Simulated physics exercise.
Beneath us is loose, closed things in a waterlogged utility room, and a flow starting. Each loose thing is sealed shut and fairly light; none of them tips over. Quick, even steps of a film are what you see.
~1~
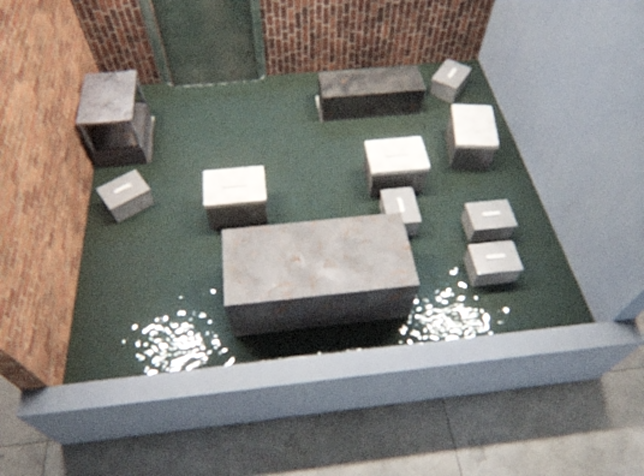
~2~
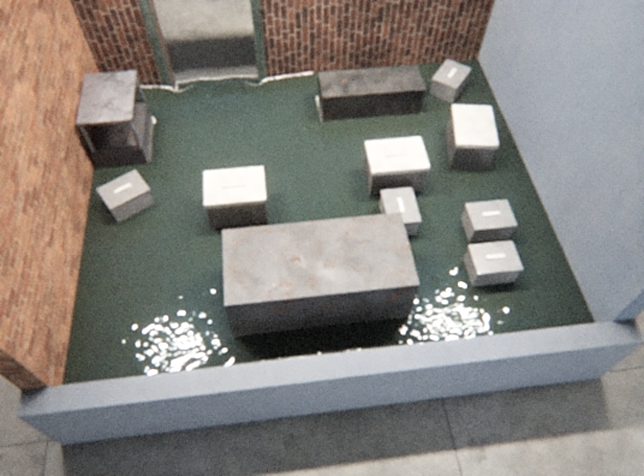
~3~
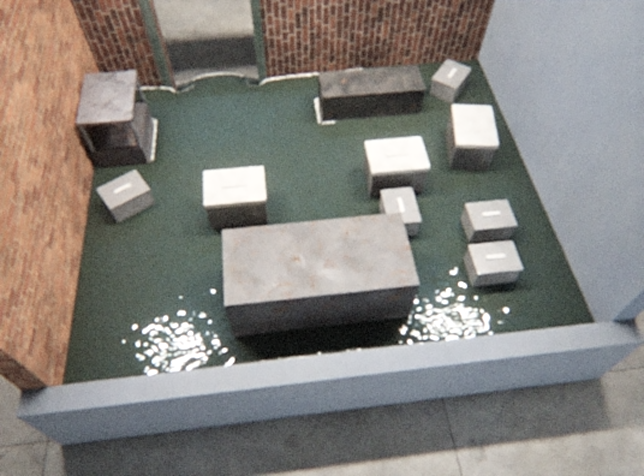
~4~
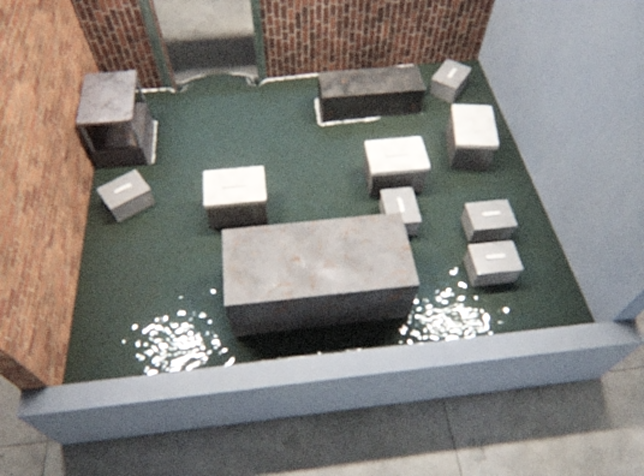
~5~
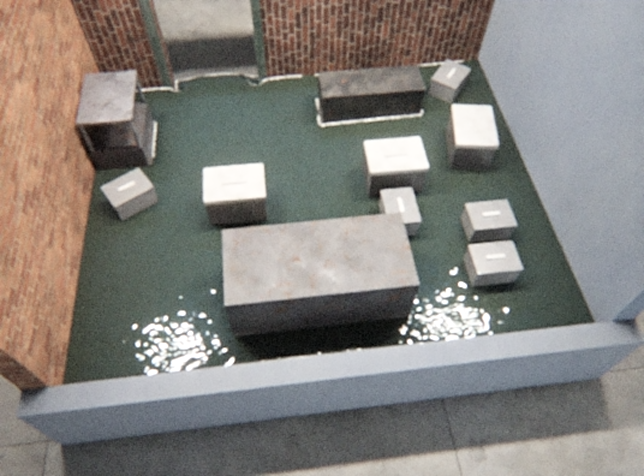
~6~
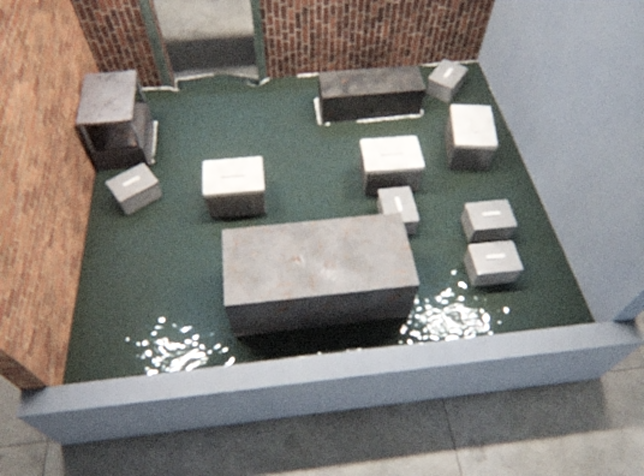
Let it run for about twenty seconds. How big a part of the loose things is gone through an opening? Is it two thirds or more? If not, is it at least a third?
Honestly, the part swept out lands in the middle band of thirds.
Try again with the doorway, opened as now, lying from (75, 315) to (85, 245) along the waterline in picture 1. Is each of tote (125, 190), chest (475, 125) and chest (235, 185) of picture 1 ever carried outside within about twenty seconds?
In the order given, it's escaped, remains behind, escaped.
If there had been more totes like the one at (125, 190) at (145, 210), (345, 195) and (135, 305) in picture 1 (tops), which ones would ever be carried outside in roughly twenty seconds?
In order: Exits; exits; never exits.
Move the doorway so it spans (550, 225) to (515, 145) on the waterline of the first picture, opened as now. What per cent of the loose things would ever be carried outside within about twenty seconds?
Close to 90 percent.
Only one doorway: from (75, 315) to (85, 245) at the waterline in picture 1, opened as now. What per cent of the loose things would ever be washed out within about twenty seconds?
Estimate: Close to 40 %.
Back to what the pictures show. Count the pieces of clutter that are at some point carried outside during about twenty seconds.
The answer is 3.
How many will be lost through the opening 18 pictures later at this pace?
2.
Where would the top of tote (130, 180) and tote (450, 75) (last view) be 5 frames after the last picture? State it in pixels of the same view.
They end up close to (163, 152) and close to (424, 65).
A moment on, 0 of 8 are out; 8 afloat.
Next, 2 of 8 are out; 6 afloat.
Later, 3 of 8 are out; 5 afloat.
In the end, 3 of 8 are out; 5 afloat.
